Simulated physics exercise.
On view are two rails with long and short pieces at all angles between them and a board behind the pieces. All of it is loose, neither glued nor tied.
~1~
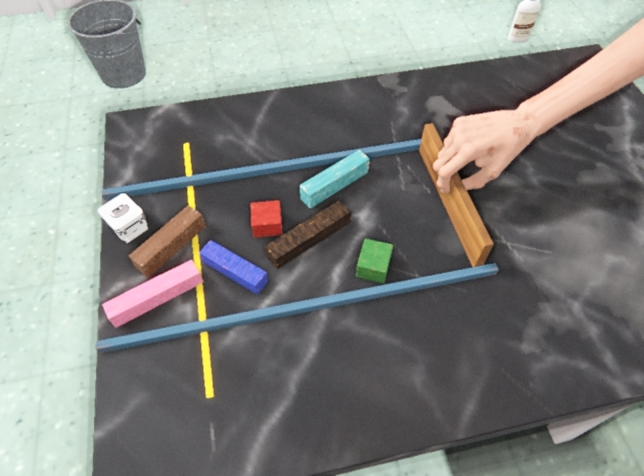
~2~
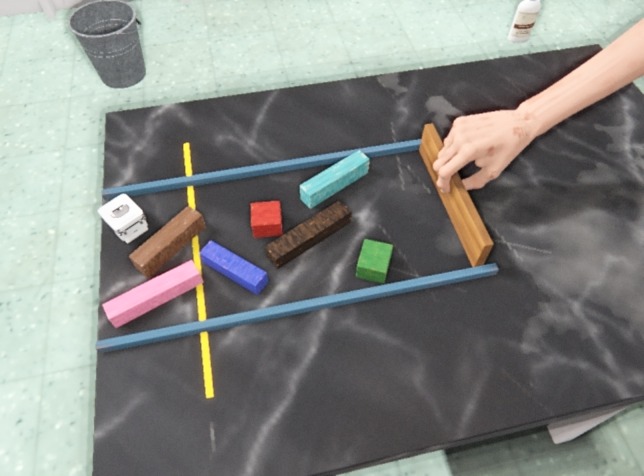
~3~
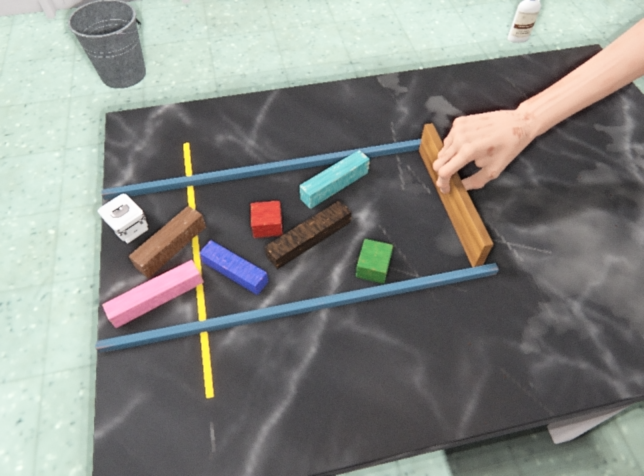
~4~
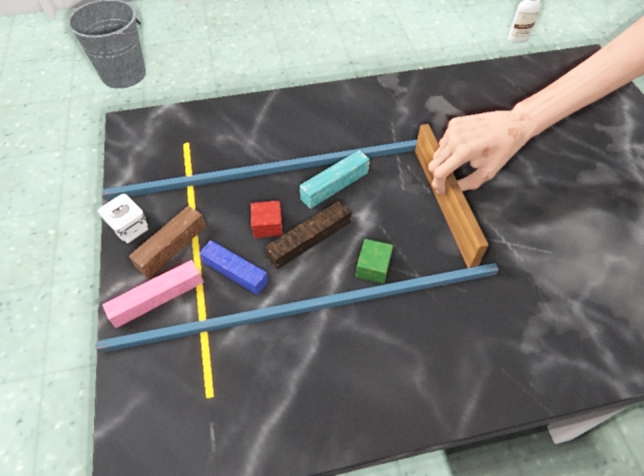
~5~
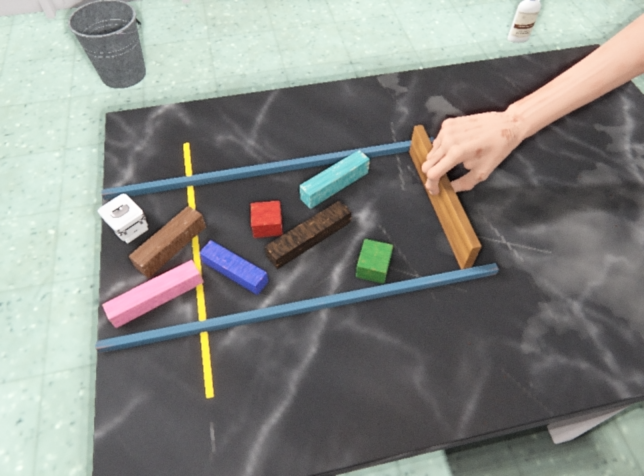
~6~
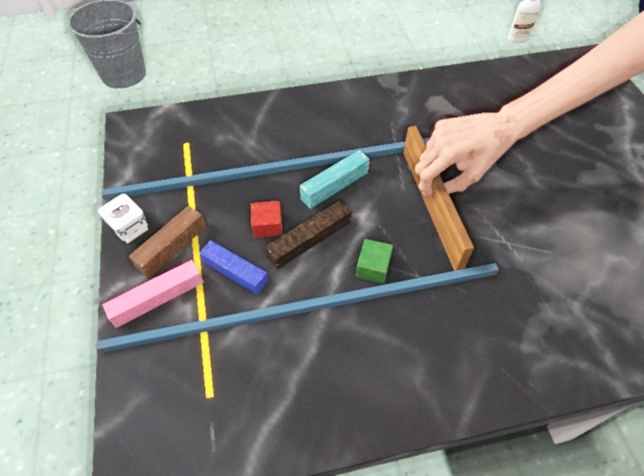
In the video, a hand holds a wooden board upright between two blue rails on a dark marbled surface, then slides it slightly left toward scattered coloured blocks and bars, which stay still around a yellow tape line.
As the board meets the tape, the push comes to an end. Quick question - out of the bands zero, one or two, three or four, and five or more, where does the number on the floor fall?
The band is one or two.
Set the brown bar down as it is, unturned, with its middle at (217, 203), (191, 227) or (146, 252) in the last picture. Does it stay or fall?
Result per try, in order: Not toppled; not toppled; not toppled.
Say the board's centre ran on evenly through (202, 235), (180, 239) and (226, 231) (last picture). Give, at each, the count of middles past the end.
Place by place: 1, 1 and 1.
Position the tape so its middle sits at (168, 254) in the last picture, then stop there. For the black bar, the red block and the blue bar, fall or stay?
This time the black bar does not drop; after it, the red block does not drop; finally, the blue bar drops.
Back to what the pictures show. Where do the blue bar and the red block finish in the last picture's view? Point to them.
The first comes to rest at (119, 302), and the second at (146, 260).
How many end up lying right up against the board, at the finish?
The number is 3.
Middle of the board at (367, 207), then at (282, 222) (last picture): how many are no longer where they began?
First 2, then 6.
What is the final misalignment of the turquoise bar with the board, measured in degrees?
About 20° out of line.
Early on, none off yet; white case at rest near (124, 219); pink bar at rest near (155, 293); brown bar at rest near (169, 241).
Finally, the number that fall off is one or two; lost, pink bar.
